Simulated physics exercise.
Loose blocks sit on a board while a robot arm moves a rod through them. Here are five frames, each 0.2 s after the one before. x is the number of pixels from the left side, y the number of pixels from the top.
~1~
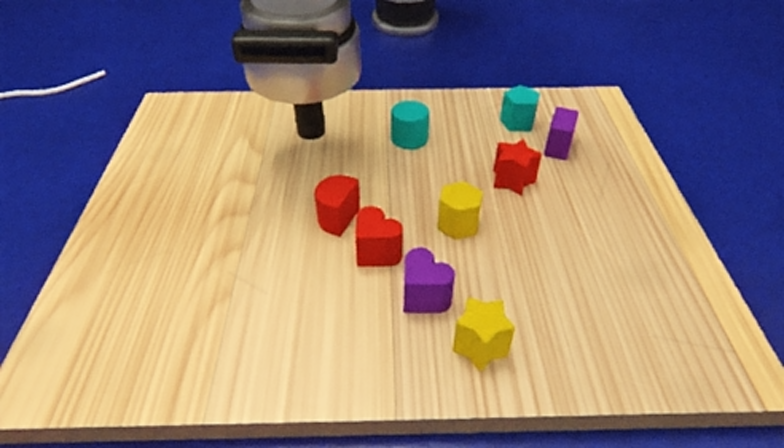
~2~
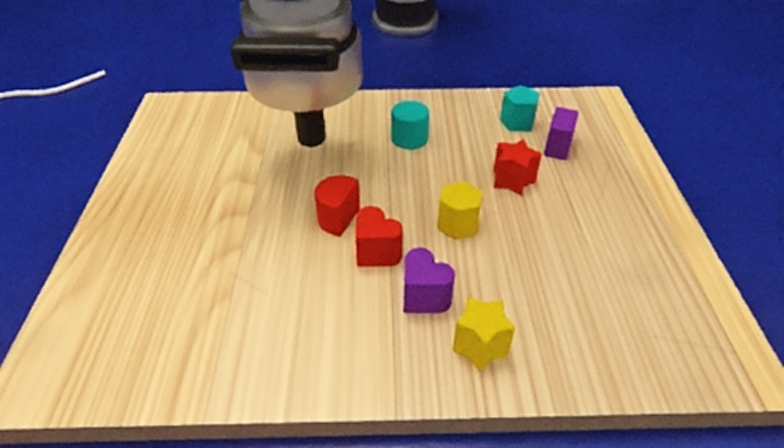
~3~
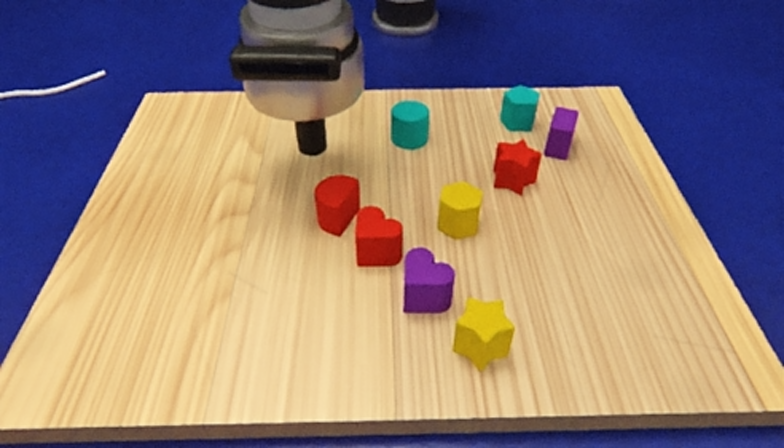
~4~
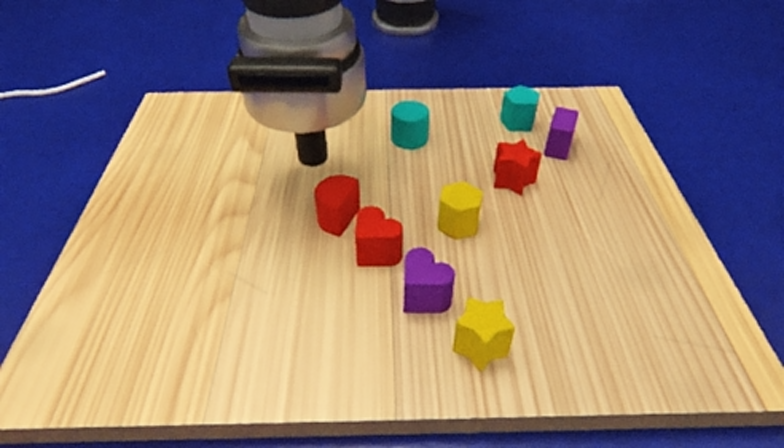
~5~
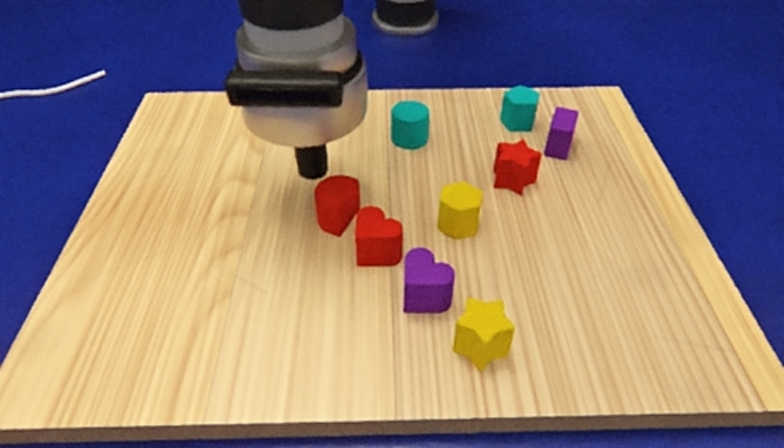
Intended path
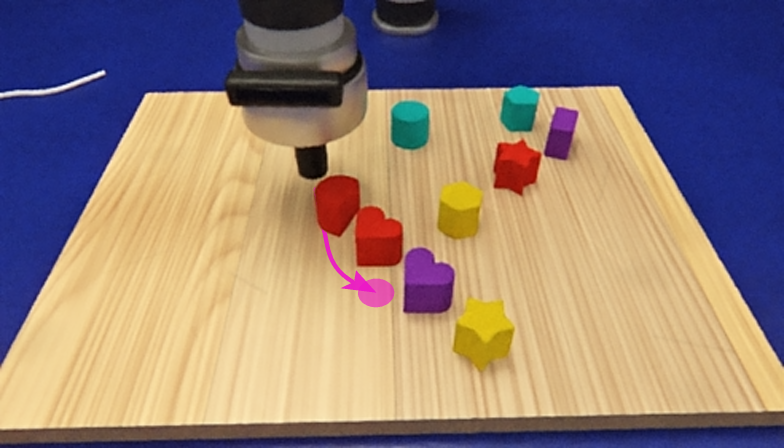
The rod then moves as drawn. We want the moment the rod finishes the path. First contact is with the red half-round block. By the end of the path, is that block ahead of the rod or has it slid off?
The rod pushes it to the end.
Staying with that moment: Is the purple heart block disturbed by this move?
That block is shifted.
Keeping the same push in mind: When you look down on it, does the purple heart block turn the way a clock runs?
Yes, that is how it ends up.
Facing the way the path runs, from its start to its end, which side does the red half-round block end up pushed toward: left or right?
It's set to shift left.
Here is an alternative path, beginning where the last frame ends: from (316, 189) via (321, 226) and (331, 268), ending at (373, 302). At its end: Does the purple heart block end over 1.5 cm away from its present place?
Yes, that is what happens.
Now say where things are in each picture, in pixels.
The first frame shows lower end of the rod at (312, 133), tops of blocks, red half-round block at (335, 189), red heart block at (376, 223), purple heart block at (426, 267), yellow star at (486, 317).
The second frame shows rod at (312, 140), blocks as before.
The third frame shows rod at (313, 148), blocks as before.
The fourth frame shows rod at (313, 159), blocks as before.
The fifth frame shows rod at (313, 171), red half-round block at (335, 189), red heart block at (376, 223), purple heart block at (426, 267), yellow star at (486, 317).
The drawn path runs from (316, 189) through (323, 224) and (334, 263) to (376, 293).
What follows on the original path. One third of the way, rod at (321, 207); red half-round block at (349, 210), turned 15° anticlockwise; red heart block at (383, 226).
Two thirds of the way, rod at (332, 246); red half-round block at (370, 242), turned 50° anticlockwise; red heart block at (407, 234), turned 30° anticlockwise.
At the end, rod at (376, 275); red half-round block at (419, 260), turned 90° anticlockwise; red heart block at (426, 232), turned 70° anticlockwise; purple heart block at (468, 275), turned 45° clockwise; yellow star at (493, 322).
